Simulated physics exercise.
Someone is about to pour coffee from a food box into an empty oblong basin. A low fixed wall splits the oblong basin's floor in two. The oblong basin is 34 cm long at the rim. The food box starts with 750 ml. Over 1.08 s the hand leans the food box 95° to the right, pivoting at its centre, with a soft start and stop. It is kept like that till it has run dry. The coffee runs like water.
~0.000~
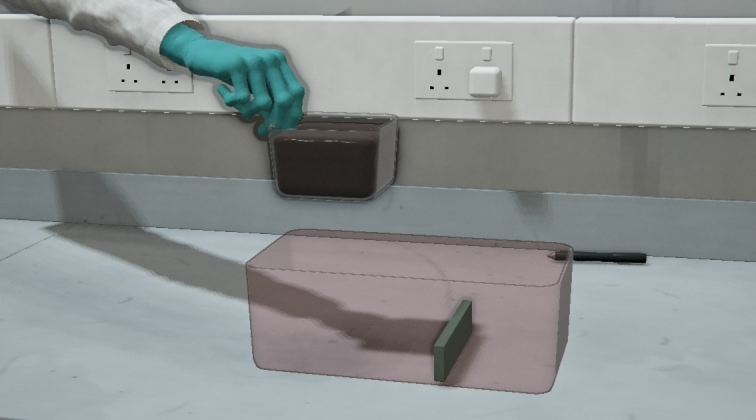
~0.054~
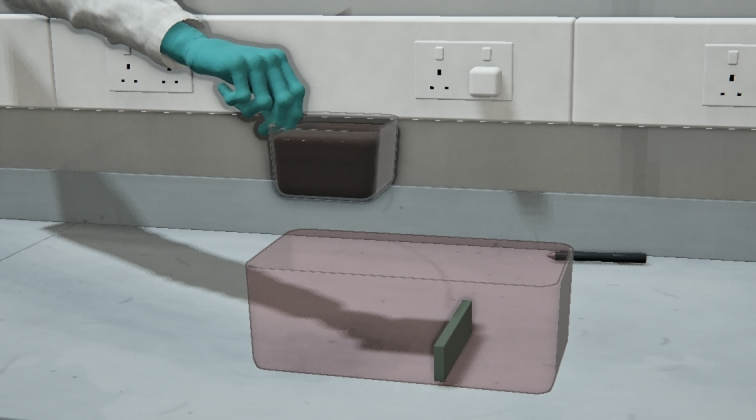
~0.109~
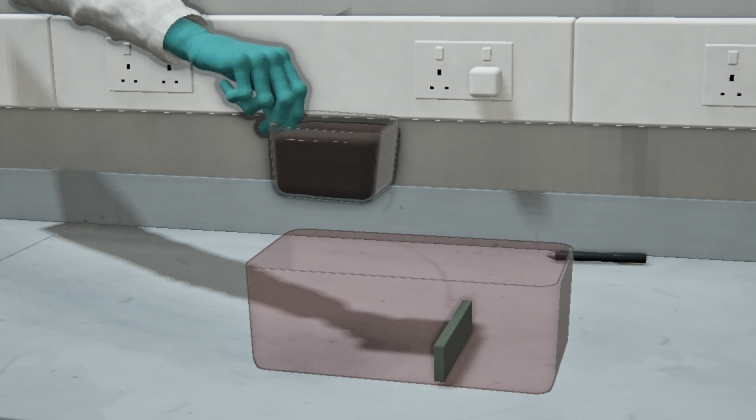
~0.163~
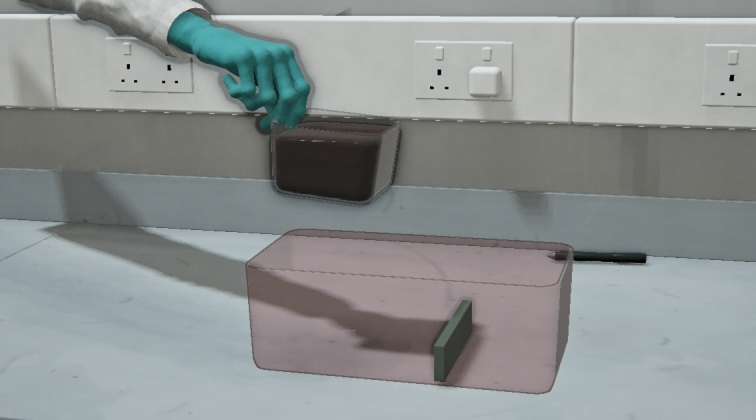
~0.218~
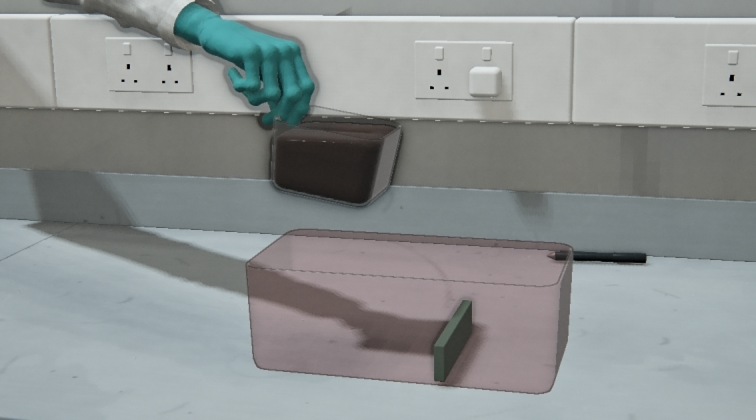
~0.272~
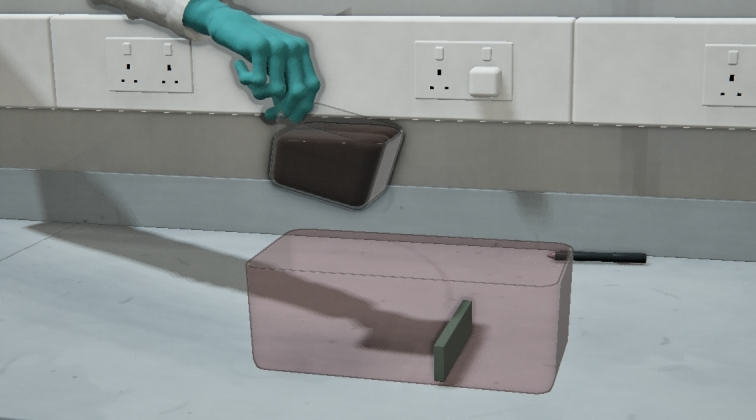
A teal-gloved hand held a clear food box of dark coffee above an empty, pinkish oblong basin on a lab bench, then slowly leaned the box a little to the right.
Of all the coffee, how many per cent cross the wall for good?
Roughly 54 per cent is past the wall.
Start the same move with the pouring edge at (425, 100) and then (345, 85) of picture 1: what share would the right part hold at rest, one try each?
In turn about 85 and 5 per cent.
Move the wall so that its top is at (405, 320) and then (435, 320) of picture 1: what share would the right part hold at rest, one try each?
In turn about 90 and 70 per cent.
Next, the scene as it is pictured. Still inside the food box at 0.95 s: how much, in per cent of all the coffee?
Some 14 per cent.
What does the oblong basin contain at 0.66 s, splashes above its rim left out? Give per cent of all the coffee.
Some 16 per cent.
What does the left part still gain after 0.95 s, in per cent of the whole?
About 20 per cent.
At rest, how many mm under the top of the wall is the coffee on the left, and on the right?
Some 30 mm on the left and 18 mm on the right.
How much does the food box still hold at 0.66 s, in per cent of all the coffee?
Some 58 per cent.
By 0.66 s the tilt is 64° and 57 per cent is still to pour, 6 is left of the wall and 10 right of it.
By 0.95 s the tilt is 92° and 14 per cent is still to pour, 25 is left of the wall and 54 right of it.
By 1.25 s the tilt is 95° and 2 per cent is still to pour, 43 is left of the wall and 53 right of it.
By 1.58 s the tilt is 95° and 0 per cent is still to pour, 46 is left of the wall and 54 right of it.
At rest 46 per cent lies left of the wall, 54 right of it and 0 outside.
